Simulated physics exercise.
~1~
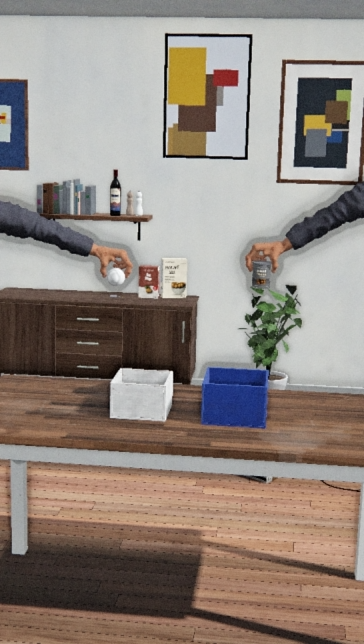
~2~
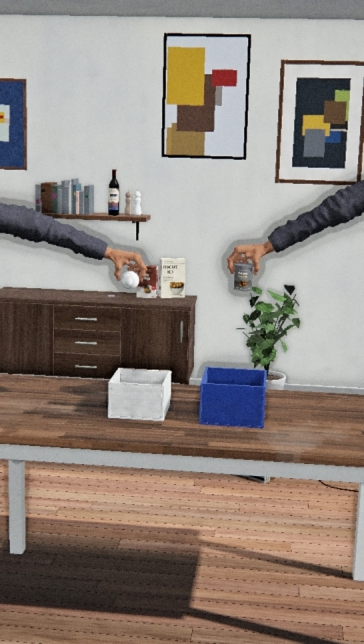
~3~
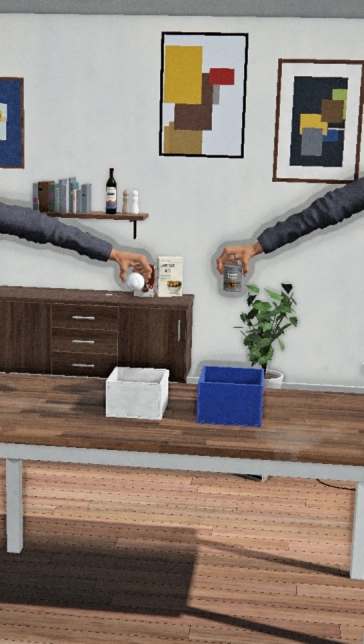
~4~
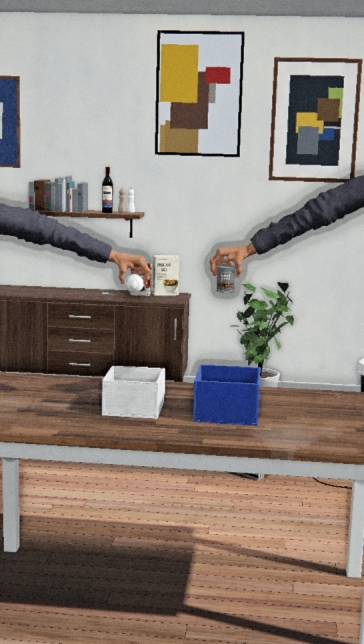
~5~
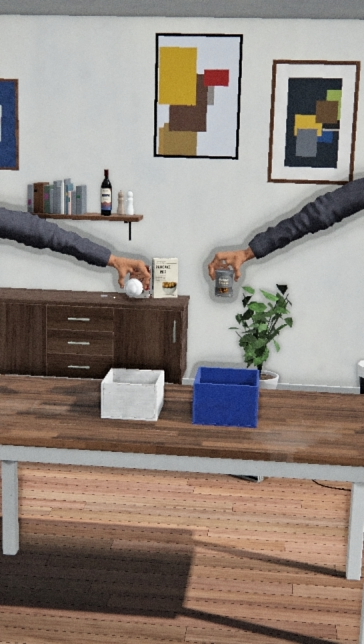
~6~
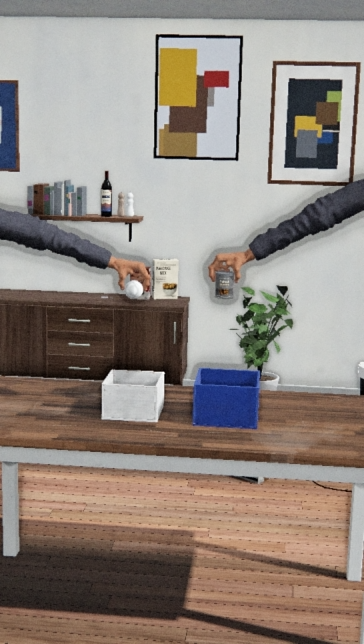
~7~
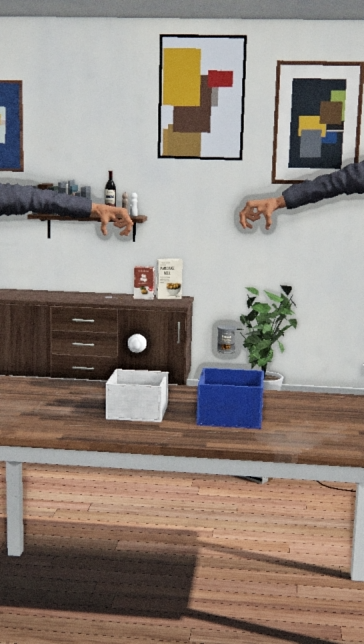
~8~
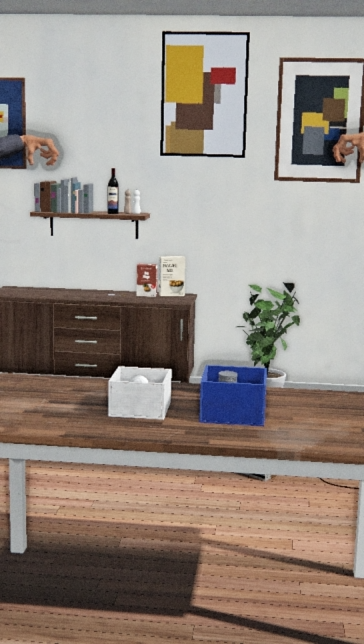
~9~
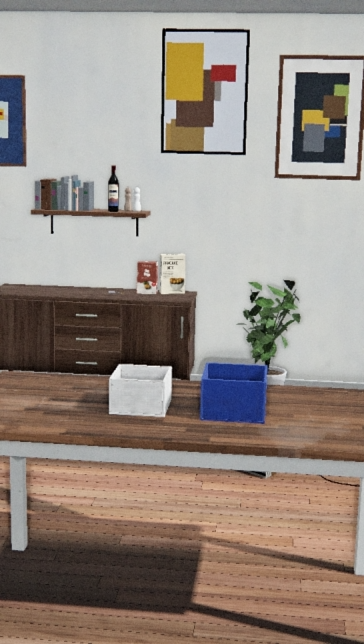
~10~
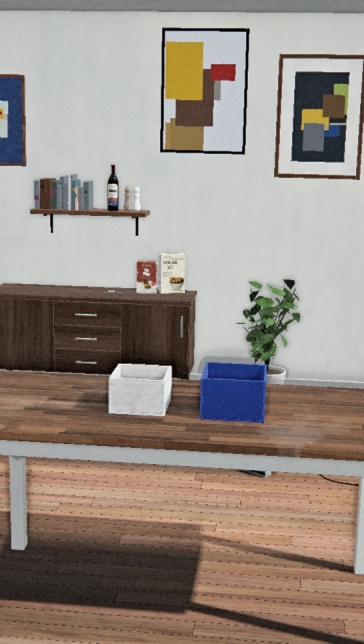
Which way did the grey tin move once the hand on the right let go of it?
The grey tin moved down, dropping towards the blue box on the table.
